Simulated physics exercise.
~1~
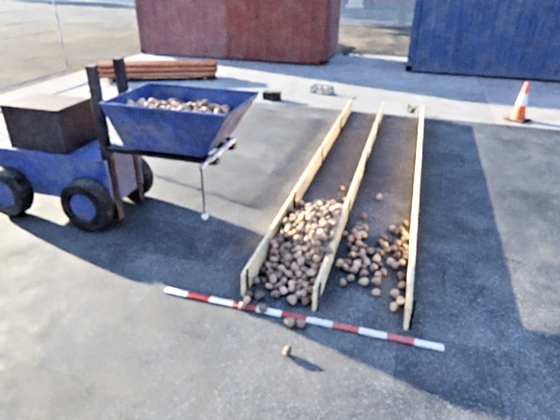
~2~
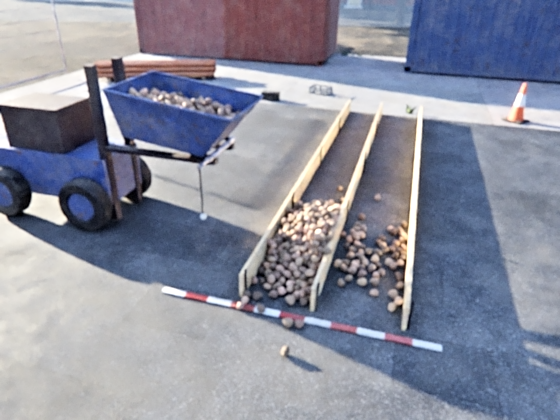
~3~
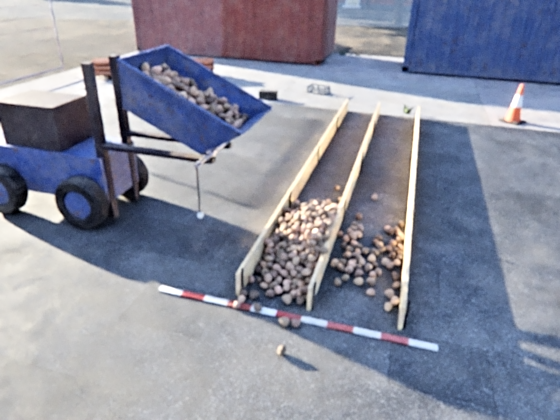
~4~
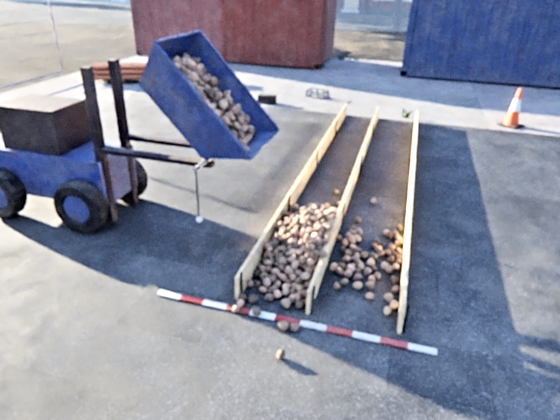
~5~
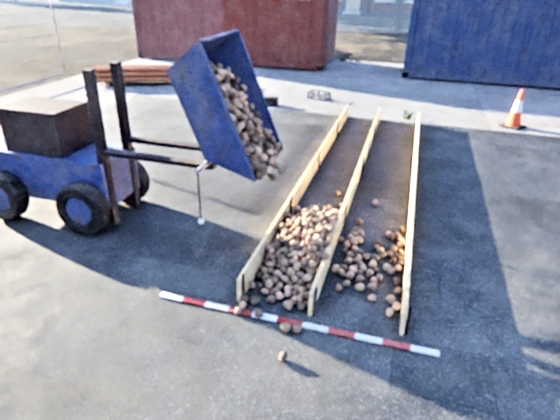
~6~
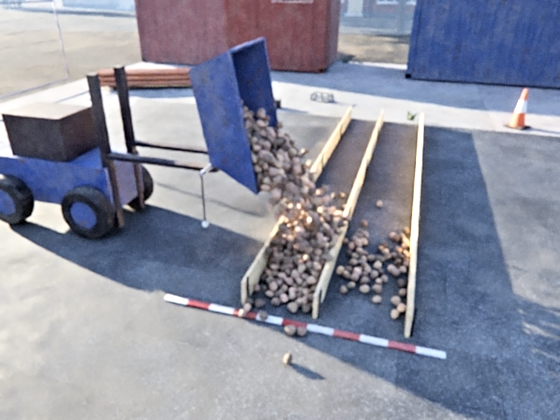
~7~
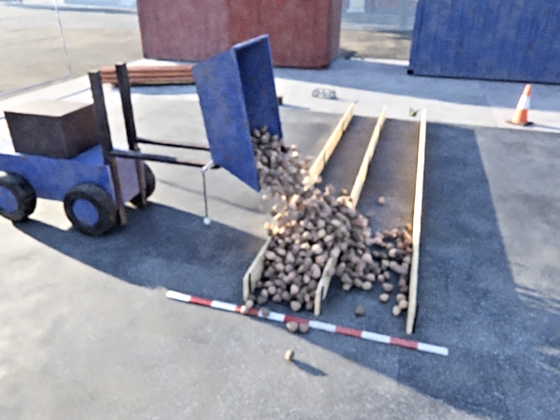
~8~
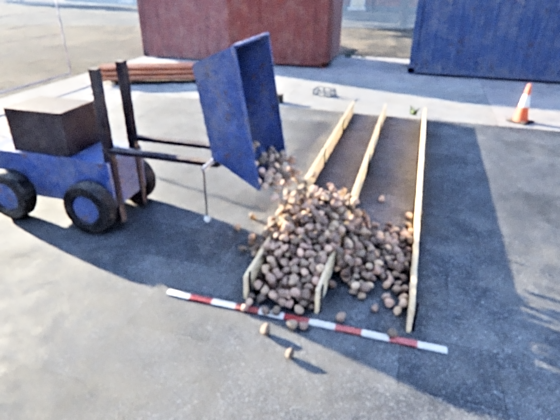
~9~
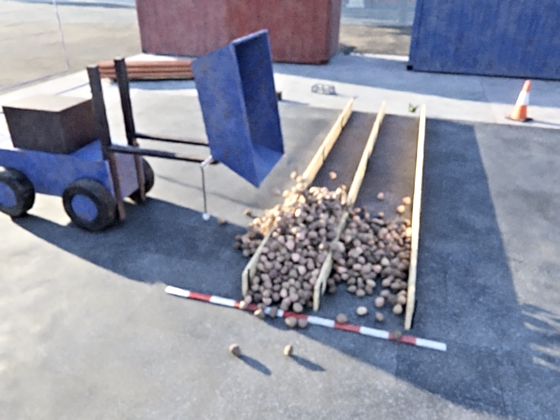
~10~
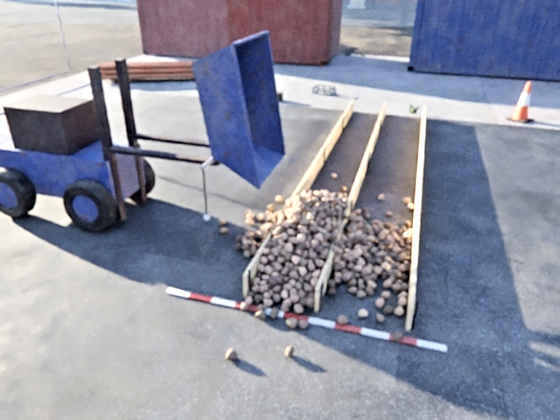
A blue skip on a forklift tips and empties its cobbles across both bays.
